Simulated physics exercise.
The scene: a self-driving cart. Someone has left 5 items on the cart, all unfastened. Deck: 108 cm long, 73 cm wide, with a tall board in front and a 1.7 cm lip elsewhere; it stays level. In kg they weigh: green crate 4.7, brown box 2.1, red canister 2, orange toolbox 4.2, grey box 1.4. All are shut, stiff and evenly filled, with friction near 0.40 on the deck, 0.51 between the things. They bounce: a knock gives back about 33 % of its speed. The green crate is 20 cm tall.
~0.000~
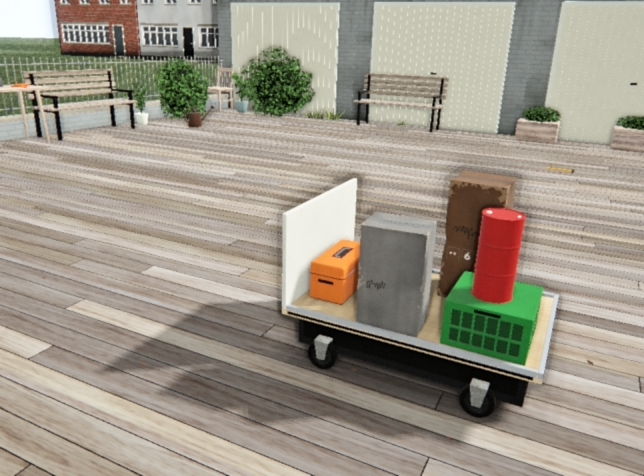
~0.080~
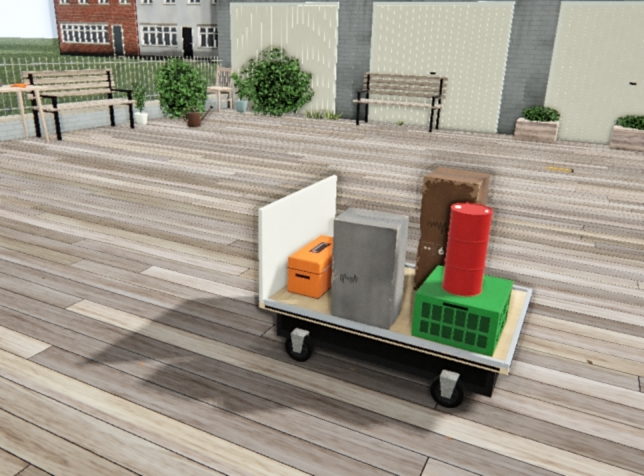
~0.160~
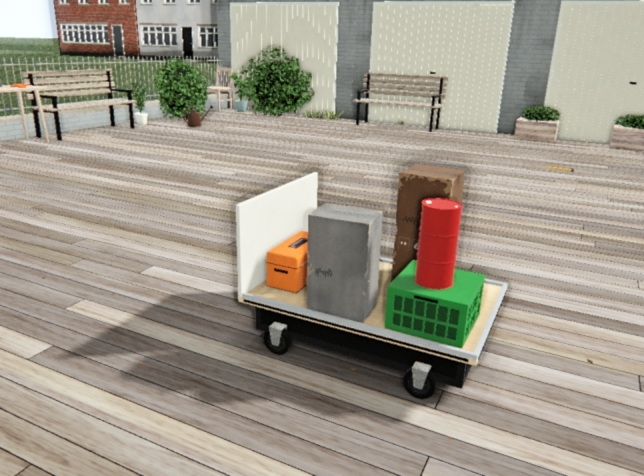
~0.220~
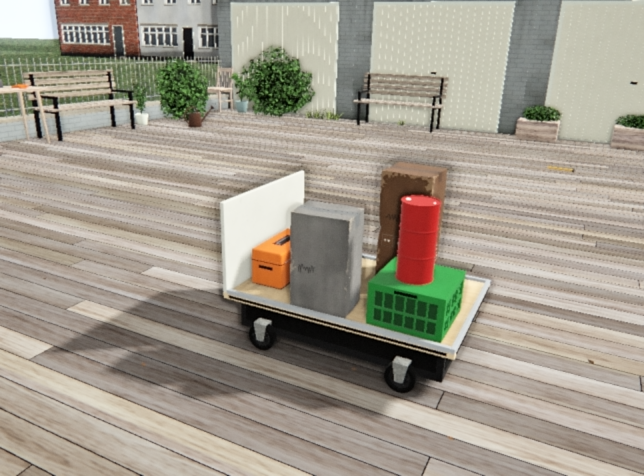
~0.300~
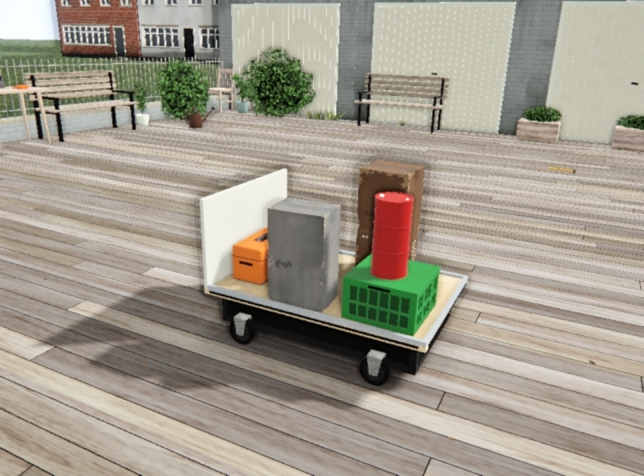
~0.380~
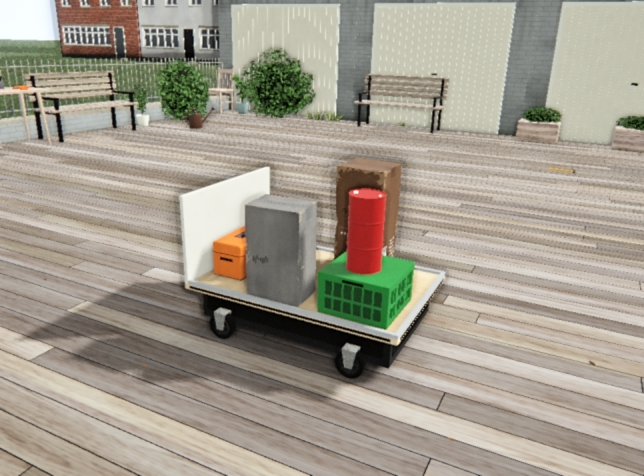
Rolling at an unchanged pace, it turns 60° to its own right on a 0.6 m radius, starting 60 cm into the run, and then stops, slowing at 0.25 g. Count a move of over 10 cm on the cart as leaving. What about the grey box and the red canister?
The grey box leaves its spot and the red canister leaves its spot.
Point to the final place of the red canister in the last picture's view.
Around (283, 192).
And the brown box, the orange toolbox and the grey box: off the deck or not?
The brown box ends on the cart; the orange toolbox ends on the cart; the grey box finishes off the deck.
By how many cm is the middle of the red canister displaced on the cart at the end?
About 46 cm.
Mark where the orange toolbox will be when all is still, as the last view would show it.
Near (279, 177).
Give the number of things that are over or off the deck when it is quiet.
In all, 2.
Around 0.78 s, cart has run 117 cm, turned 40°; grey box now off the deck; red canister shifted 3 cm near (256, 199); orange toolbox at 5° to upright.
Around 1.28 s, cart has run 184 cm, turned 60°; red canister at 32° to upright near (257, 162); brown box shifted 5 cm; orange toolbox shifted 5 cm.
Finally (3.6 s), off the deck, grey box; on their side or leaning hard on the cart, red canister; the other 3 still in place (within 10 cm). Final places as that camera would see them, grey box near (195, 226), red canister near (282, 192).
